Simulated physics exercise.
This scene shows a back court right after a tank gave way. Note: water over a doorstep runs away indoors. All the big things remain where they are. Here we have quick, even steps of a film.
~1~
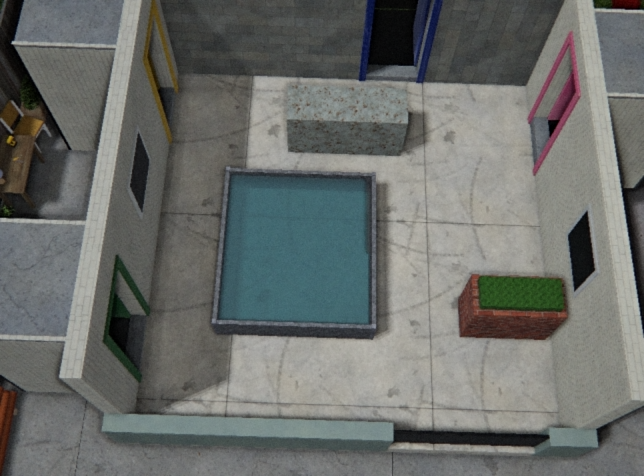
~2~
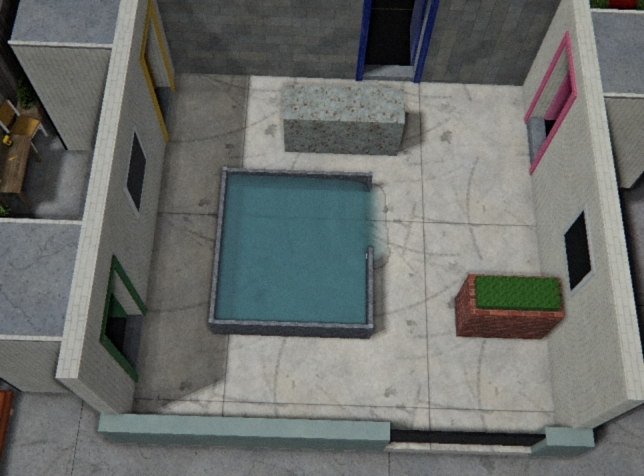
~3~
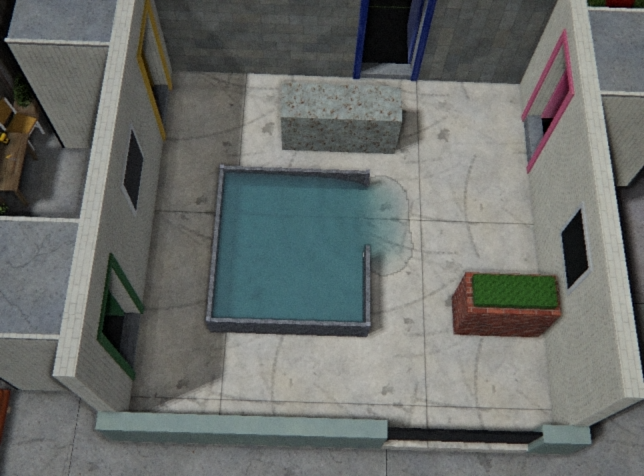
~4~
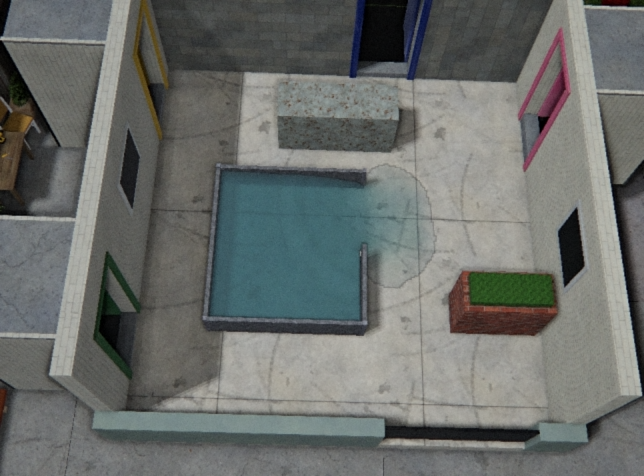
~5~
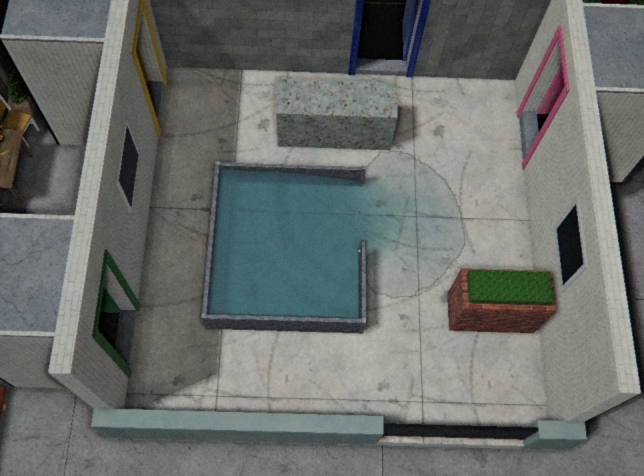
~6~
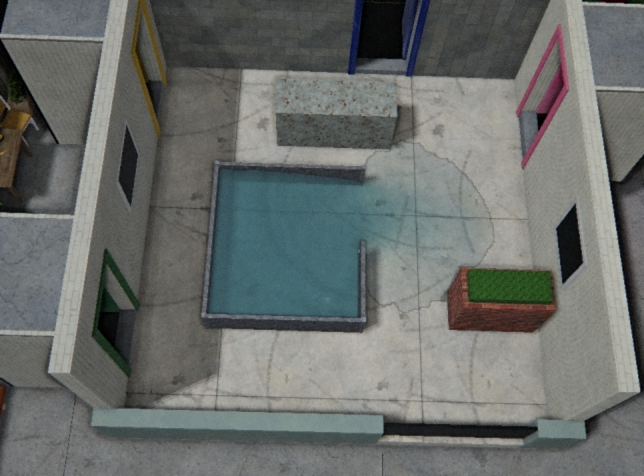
A walled back court with a pale, cracked floor is seen from high above, its left side in shadow. A square grey-rimmed tank of teal water sits near the centre, with a speckled grey block behind it, a green-topped brick planter to the right, and yellow, green, blue and pink doorways around. The tank's right side opens and water pours rightward, fanning across the floor, while the view shifts slightly.
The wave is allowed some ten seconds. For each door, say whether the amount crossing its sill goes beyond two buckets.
Result: I expect the yellow door to let through an acceptable amount. I expect the green door to let through an acceptable amount. I expect the blue door to let through an acceptable amount. I expect the pink door to let through an acceptable amount.
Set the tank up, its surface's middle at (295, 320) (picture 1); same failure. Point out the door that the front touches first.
Result: The one in pink.
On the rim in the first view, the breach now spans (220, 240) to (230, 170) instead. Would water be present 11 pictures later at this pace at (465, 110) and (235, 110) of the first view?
First place still bare, second place drenched.
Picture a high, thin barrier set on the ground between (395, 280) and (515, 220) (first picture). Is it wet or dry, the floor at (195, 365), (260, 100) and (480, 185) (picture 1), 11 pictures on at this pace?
Results in sequence: Bone-dry / bone-dry / swamped.
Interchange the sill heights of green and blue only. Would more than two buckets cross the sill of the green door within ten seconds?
So the green door does not reach it.
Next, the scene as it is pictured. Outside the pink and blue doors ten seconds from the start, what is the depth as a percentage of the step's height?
First around 50 percent, second around 70 percent.
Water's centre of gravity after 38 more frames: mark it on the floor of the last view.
Around pixel (383, 205).
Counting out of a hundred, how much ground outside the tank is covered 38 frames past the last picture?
My guess is around 65 in a hundred.
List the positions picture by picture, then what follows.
Still water in the tank at (298, 247), in the first picture.
Water pours out at (367, 222) and has run to (377, 264), in the second picture.
Water pours out at (364, 220) and has run to (394, 266), in the third picture.
Water pours out at (361, 219) and has run to (428, 252), in the fourth picture.
Water pours out at (360, 217) and has run to (456, 244), in the fifth picture.
Water pours out at (359, 216) and has run to (486, 241), in the sixth picture.
A moment on, water covers 25 % of the floor; the yellow door not reached, the green door not reached, the blue door not reached, the pink door not reached.
Next, water covers 30 % of the floor; the yellow door not reached, the green door not reached, the blue door not reached, the pink door wet at the sill, nothing in.
Then, water covers 35 % of the floor; the yellow door not reached, the green door not reached, the blue door wet at the sill, nothing in, the pink door wet at the sill, nothing in.
Later, water covers 65 % of the floor; the yellow door wet at the sill, nothing in, the green door not reached, the blue door wet at the sill, nothing in, the pink door wet at the sill, nothing in.
In the end, water covers 95 % of the floor; the yellow door wet at the sill, nothing in, the green door wet at the sill, nothing in, the blue door wet at the sill, nothing in, the pink door wet at the sill, nothing in.
